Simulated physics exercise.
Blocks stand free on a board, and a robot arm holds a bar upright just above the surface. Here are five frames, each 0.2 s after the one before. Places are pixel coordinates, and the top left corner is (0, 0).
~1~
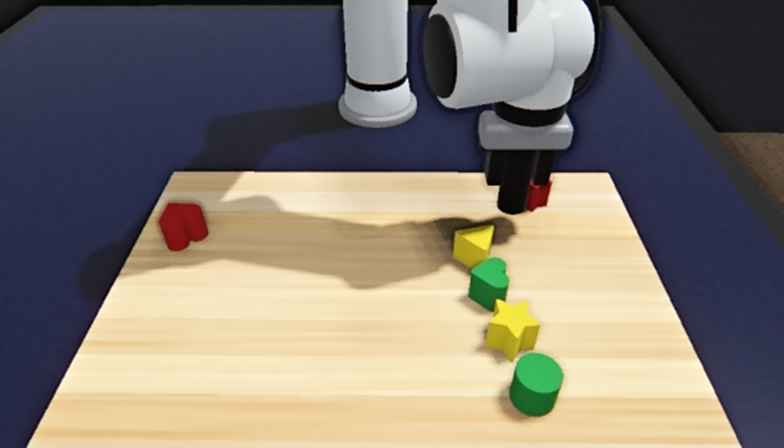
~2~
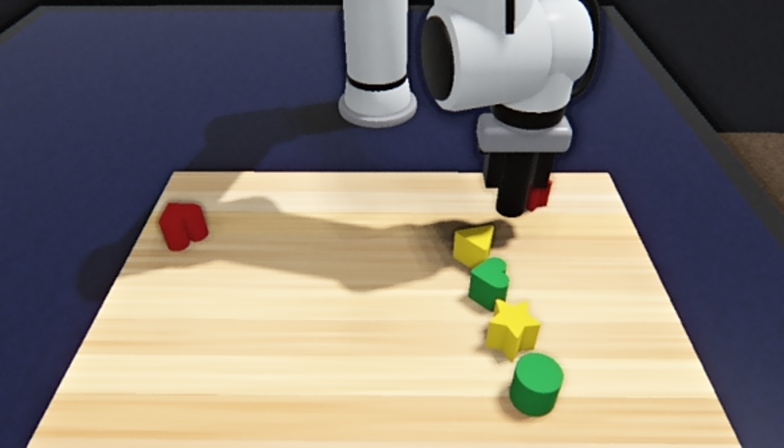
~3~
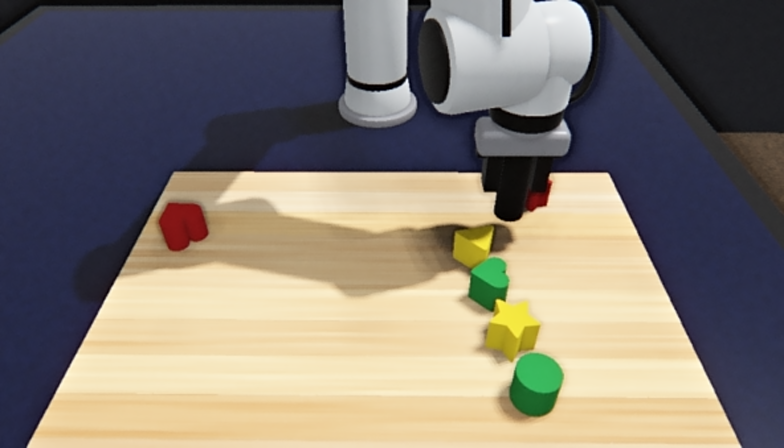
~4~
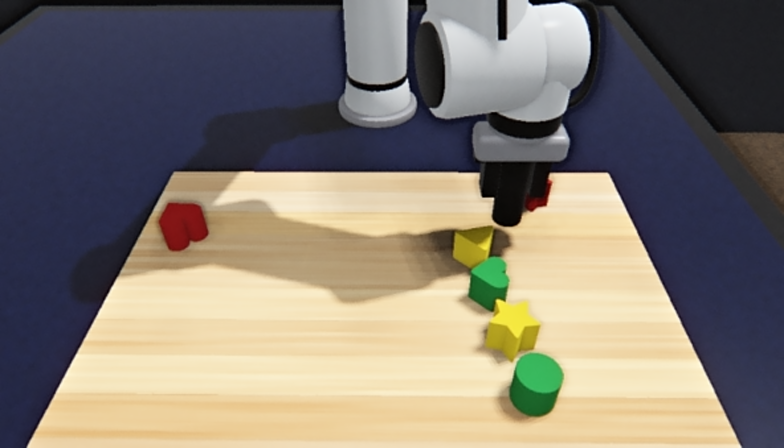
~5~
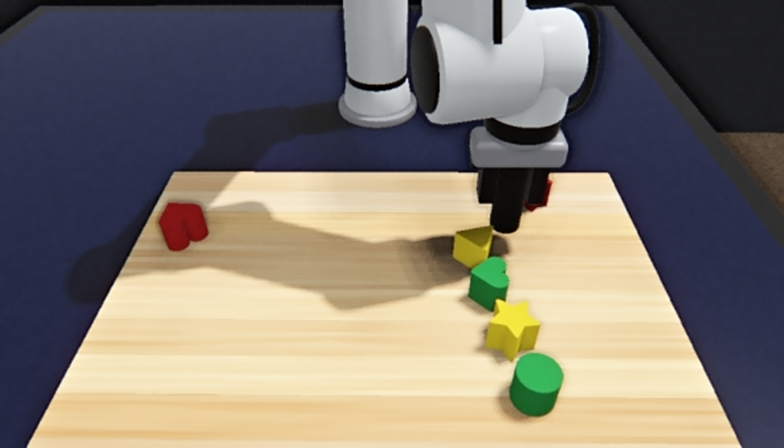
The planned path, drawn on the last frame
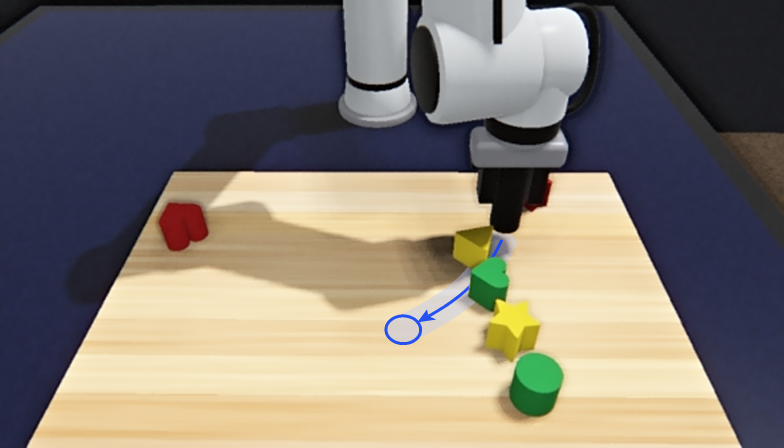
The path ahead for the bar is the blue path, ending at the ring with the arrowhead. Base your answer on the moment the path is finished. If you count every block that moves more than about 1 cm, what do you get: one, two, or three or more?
The result: Two blocks.
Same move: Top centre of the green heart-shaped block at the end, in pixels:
The middle of its upper face should be somewhere near (492, 290).
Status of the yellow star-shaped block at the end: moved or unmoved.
The yellow star-shaped block will stay where it stands.
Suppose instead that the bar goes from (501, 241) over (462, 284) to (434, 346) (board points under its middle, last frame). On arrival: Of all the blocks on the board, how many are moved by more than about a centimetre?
When the path ends, I think you'll find one block out of place by more than 1 cm.
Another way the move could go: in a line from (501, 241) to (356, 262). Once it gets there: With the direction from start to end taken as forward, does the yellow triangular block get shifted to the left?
I expect so.
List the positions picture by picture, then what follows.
Tip of the bar (511, 206), middles of tops, yellow triangular block (478, 235), green heart-shaped block (493, 272), yellow star-shaped block (514, 316), in the first frame.
Bar (510, 209), nothing pushed, in the second frame.
Bar (508, 213), nothing pushed, in the third frame.
Bar (506, 218), nothing pushed, in the fourth frame.
Bar (504, 225), yellow triangular block (478, 235), green heart-shaped block (493, 272), yellow star-shaped block (514, 316), in the fifth frame.
The line goes from (501, 241) by way of (482, 273) and (449, 303) to (403, 329).
What follows on the original path. One third of the way, bar (484, 257); yellow triangular block (451, 251), turned 60° clockwise.
Two thirds of the way, bar (450, 287); yellow triangular block (431, 262); green heart-shaped block (492, 290), turned 35° anticlockwise.
At the end, bar (403, 313); yellow triangular block (431, 262), turned 155° clockwise; green heart-shaped block (492, 290), turned 35° anticlockwise; yellow star-shaped block unmoved.
